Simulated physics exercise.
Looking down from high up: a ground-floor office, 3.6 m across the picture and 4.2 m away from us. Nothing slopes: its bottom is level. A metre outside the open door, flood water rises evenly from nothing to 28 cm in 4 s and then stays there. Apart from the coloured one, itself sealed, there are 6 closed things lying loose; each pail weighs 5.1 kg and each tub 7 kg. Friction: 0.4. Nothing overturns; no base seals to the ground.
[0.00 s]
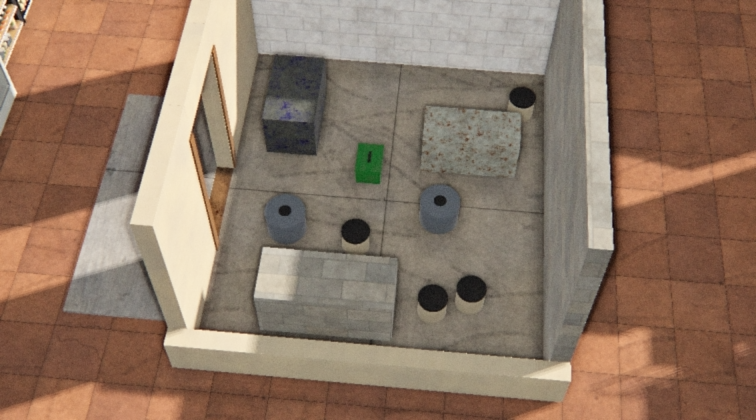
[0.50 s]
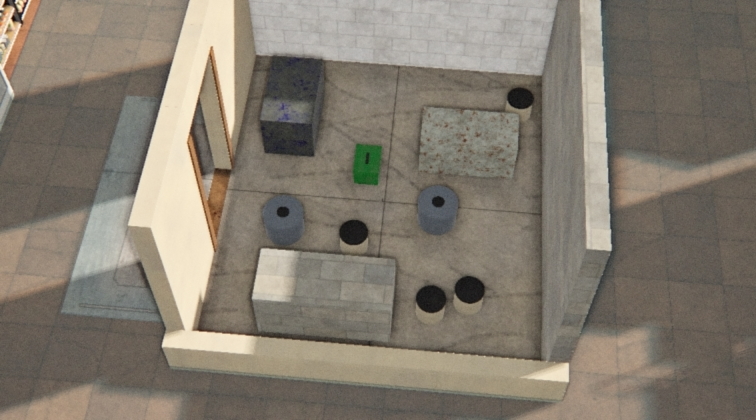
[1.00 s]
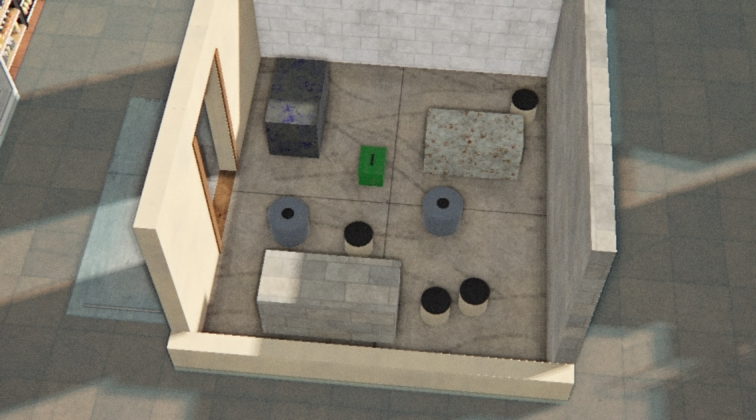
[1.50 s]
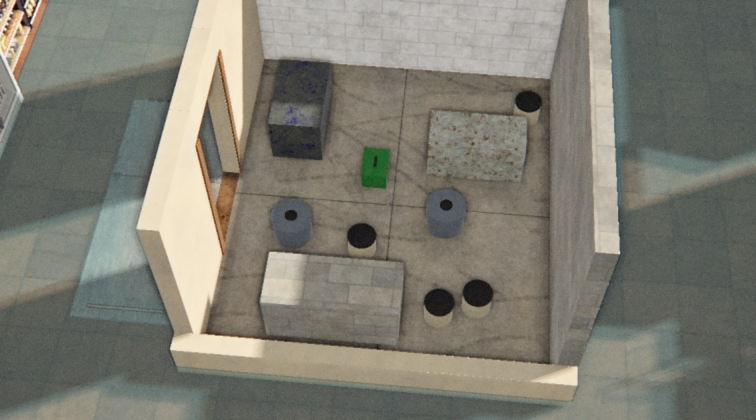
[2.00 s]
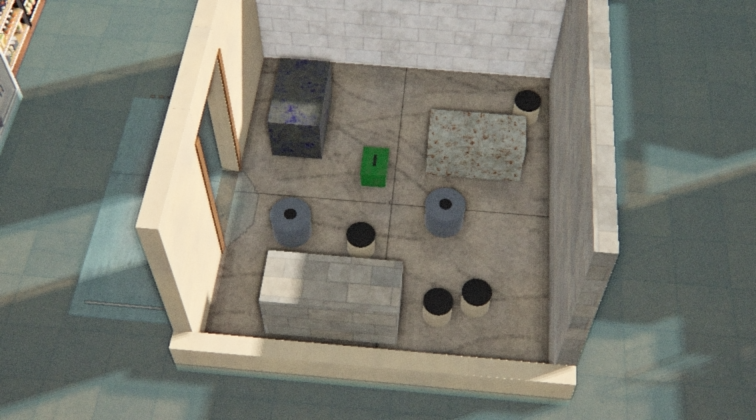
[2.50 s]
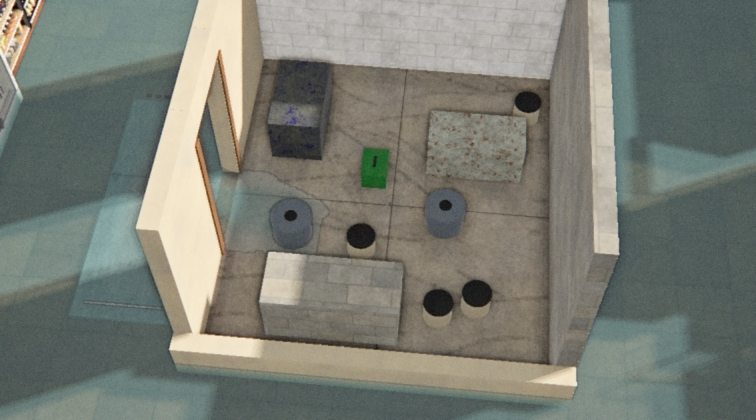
Shallow water spreads over the ground outside a small room, then seeps in through the doorway.
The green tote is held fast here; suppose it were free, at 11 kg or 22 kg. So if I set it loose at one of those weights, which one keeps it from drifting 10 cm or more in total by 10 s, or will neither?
Neither mass.
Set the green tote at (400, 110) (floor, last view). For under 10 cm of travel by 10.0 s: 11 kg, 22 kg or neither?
Short answer: Heavier load only.
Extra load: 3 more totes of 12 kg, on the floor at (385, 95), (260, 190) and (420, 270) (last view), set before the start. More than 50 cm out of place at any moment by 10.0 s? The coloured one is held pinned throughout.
First: Inside the limit; second: Beyond the limit; third: Beyond the limit.
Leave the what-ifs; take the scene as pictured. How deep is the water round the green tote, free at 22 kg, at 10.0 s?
About 16 cm.
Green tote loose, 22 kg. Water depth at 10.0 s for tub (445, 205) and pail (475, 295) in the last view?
Depths: Near 13 cm, then near 13 cm.
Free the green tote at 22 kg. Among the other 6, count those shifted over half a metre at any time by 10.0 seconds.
6.
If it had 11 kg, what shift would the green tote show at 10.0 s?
About 80 cm.
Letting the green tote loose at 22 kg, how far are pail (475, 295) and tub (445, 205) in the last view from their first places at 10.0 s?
100 cm, 50 cm.
After 3.5 s the green tote would be 1 cm from its start with 11 kg and 0 cm from its start with 22 kg; 4 cm of water round it then.
After 4.5 s the green tote would be 45 cm from its start with 11 kg and 6 cm from its start with 22 kg; 7 cm of water round it then.
After 7.0 s the green tote would be 47 cm from its start with 11 kg and 43 cm from its start with 22 kg; 7 cm of water round it then.
After 10.0 s the green tote would be 74 cm from its start with 11 kg and 45 cm from its start with 22 kg; 16 cm of water round it then.
